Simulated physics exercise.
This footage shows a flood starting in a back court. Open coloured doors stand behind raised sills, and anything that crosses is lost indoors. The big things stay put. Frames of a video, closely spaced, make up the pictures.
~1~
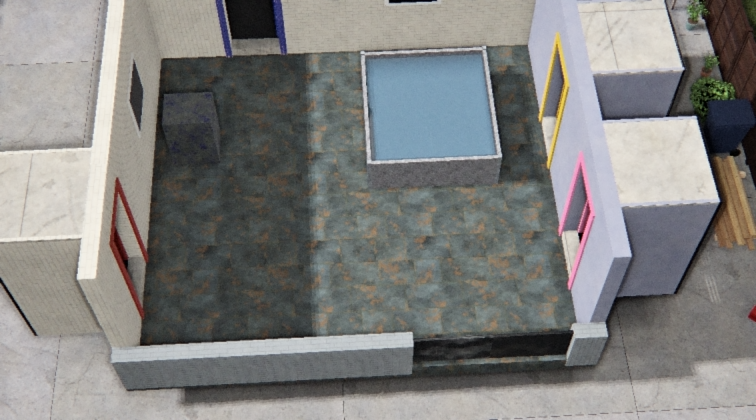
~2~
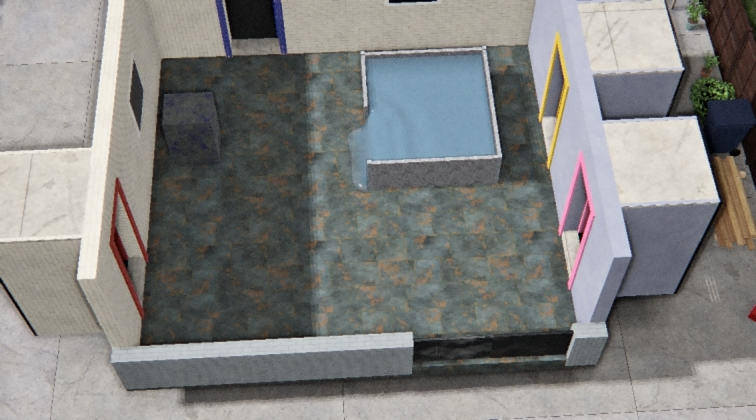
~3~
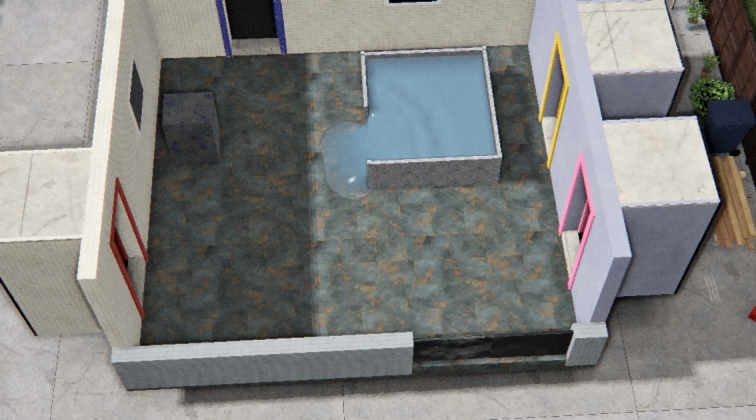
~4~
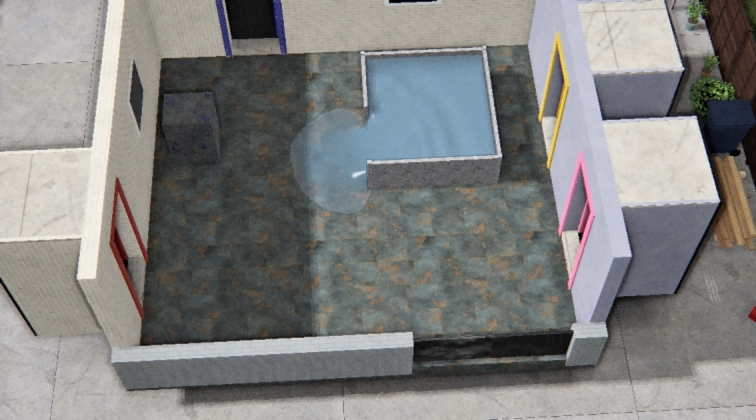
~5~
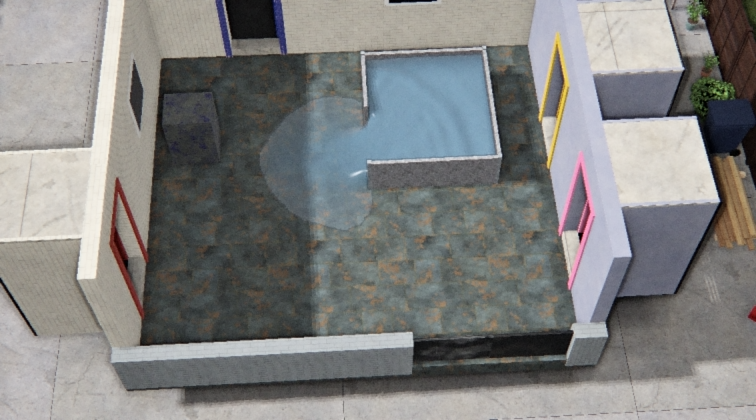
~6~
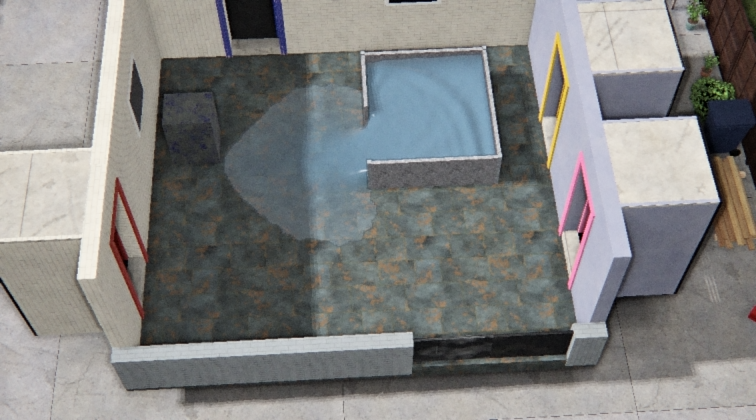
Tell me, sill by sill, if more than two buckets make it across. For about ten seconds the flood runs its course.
In the end the pink door stays inside what's allowed there, the yellow door stays inside what's allowed there, the blue door stays inside what's allowed there, the red door stays inside what's allowed there.
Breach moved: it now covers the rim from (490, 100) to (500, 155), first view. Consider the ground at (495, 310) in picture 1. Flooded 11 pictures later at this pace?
By then I'd expect it to be drenched.
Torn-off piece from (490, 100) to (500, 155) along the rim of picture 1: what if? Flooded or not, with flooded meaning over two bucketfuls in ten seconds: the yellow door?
Check on yellow - it gets too much.
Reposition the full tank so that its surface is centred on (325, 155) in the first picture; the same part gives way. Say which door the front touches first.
The one in red, I reckon.
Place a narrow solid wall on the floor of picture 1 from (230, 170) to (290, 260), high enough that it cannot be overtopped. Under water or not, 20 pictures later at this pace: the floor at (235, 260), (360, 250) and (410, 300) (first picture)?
Taking the points in order, they are high and dry, inundated and inundated.
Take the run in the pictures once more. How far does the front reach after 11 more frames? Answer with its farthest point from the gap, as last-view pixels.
Estimated pixel: (141, 344).
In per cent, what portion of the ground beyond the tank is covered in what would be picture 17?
That works out at 45 %.
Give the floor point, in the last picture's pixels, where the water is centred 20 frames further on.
Near pixel (316, 166).
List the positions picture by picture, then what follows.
The water tank at (429, 106) is whole and still, in the first picture.
The front is at (357, 131), out from the gap at (370, 152), in the second picture.
Water pours out at (370, 152) and has run to (327, 138), in the third picture.
Water pours out at (370, 153) and has run to (296, 144), in the fourth picture.
Water pours out at (370, 153) and has run to (265, 151), in the fifth picture.
The front is at (230, 175), out from the gap at (370, 153), in the sixth picture.
A moment on, water covers 30 % of the floor; the pink door not reached, the yellow door not reached, the blue door not reached, the red door not reached.
Next, water covers 45 % of the floor; the pink door not reached, the yellow door not reached, the blue door wet at the sill, nothing in, the red door wet at the sill, nothing in.
Then, water covers 50 % of the floor; the pink door not reached, the yellow door not reached, the blue door wet at the sill, nothing in, the red door wet at the sill, nothing in.
Later, water covers 85 % of the floor; the pink door not reached, the yellow door not reached, the blue door wet at the sill, nothing in, the red door wet at the sill, nothing in.
In the end, water covers 95 % of the floor; the pink door wet at the sill, nothing in, the yellow door wet at the sill, nothing in, the blue door wet at the sill, nothing in, the red door wet at the sill, nothing in.
